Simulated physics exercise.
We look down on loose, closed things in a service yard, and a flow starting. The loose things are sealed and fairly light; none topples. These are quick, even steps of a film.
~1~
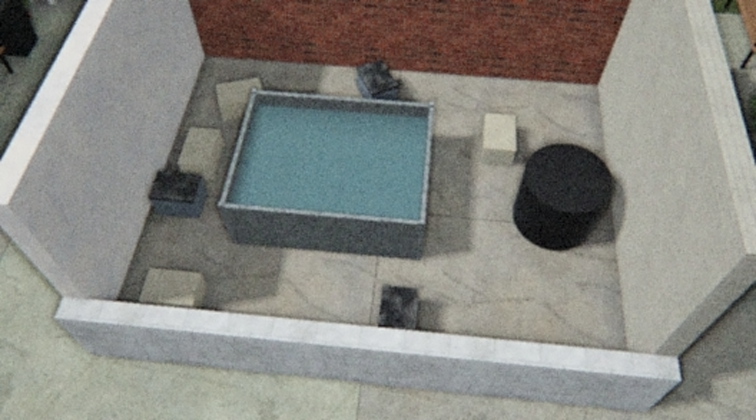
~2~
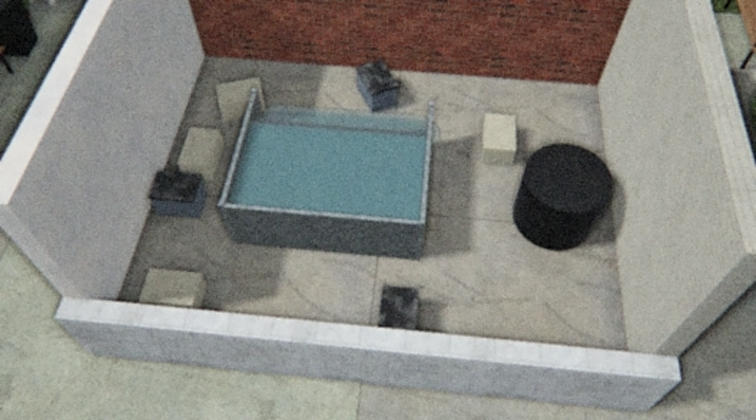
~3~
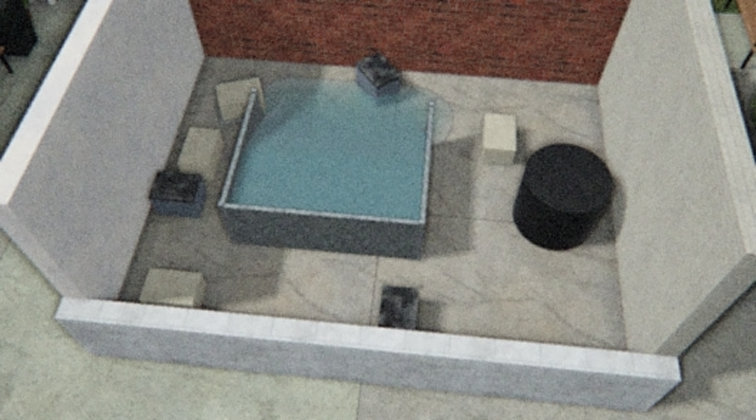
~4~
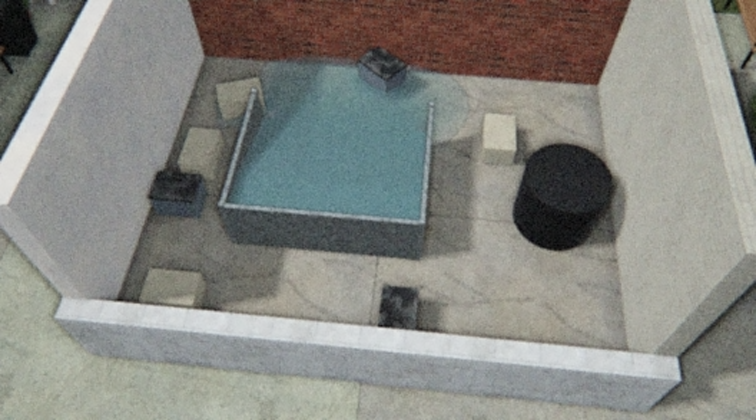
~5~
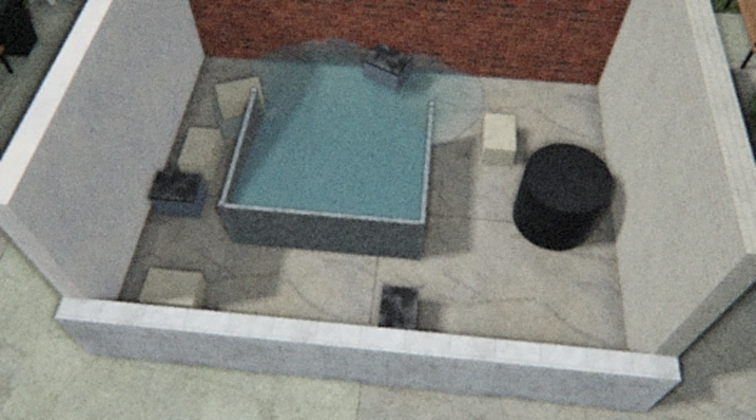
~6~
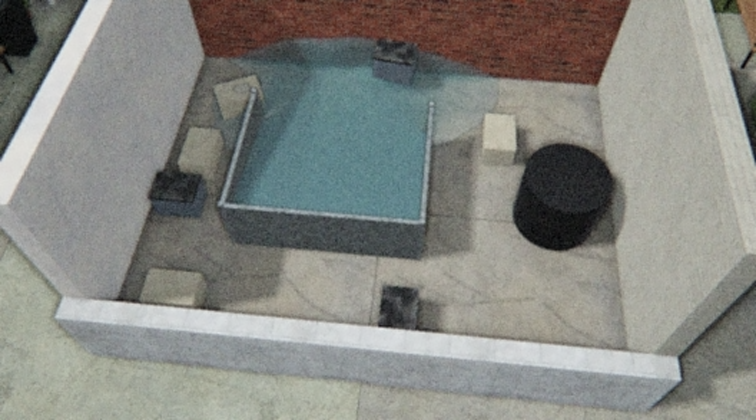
A paved yard with pale walls at the sides and front and a red brick wall behind is seen from a fixed, high viewpoint. A grey tank of blue-green water stands among three dark boxes, four cream ones and a black cylinder at right. The tank's far side opens, water spreads back and outward to the brick wall, and the rear dark box shifts backward and slightly right.
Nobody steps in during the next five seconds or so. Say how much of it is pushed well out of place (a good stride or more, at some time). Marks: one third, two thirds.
It is at least two thirds.
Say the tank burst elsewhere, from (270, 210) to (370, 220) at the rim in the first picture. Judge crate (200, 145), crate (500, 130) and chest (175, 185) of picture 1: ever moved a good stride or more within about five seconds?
One after the other: Pushed that far, never so far, shifted that much.
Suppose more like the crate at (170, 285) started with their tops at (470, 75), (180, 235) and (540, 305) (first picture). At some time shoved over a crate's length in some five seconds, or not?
In turn: Yes, that far or more, short of that.
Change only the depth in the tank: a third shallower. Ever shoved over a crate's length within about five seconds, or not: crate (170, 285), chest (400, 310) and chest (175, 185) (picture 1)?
In that order: Shifted that much, never so far, shifted that much.
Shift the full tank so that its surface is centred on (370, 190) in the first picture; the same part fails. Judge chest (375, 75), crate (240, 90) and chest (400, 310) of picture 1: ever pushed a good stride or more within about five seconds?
In that order: Swept aside, shifted that much, never so far.
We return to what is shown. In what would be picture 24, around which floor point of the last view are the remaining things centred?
Near (349, 250).
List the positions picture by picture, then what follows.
The first picture shows a chest at (377, 76), on the bottom; a crate at (239, 91), on the bottom; 0 of 7 have shifted.
The second picture shows a chest at (377, 76), on the bottom; a crate at (239, 91), on the bottom; 0 of 7 have shifted.
The third picture shows a chest at (378, 69), on the bottom, close to its start; a crate at (239, 91), on the bottom; 1 of 7 have shifted.
The fourth picture shows a chest at (382, 62) rests on the ground, close to its start; a crate at (239, 91), on the bottom; 1 of 7 have shifted.
The fifth picture shows a chest at (388, 58) floats, close to its start; a crate at (239, 91), on the bottom; 1 of 7 have shifted.
The sixth picture shows a chest at (395, 51), afloat, a stride from its start; a crate at (238, 90), on the bottom, close to its start; 1 of 7 have shifted.
A moment on, 1 of 7 are well off their spots; 1 afloat.
Next, 2 of 7 are well off their spots; 1 afloat.
Later, 5 of 7 are well off their spots; 2 afloat.
In the end, 7 of 7 are well off their spots, and 7 have been at some point; 5 afloat.
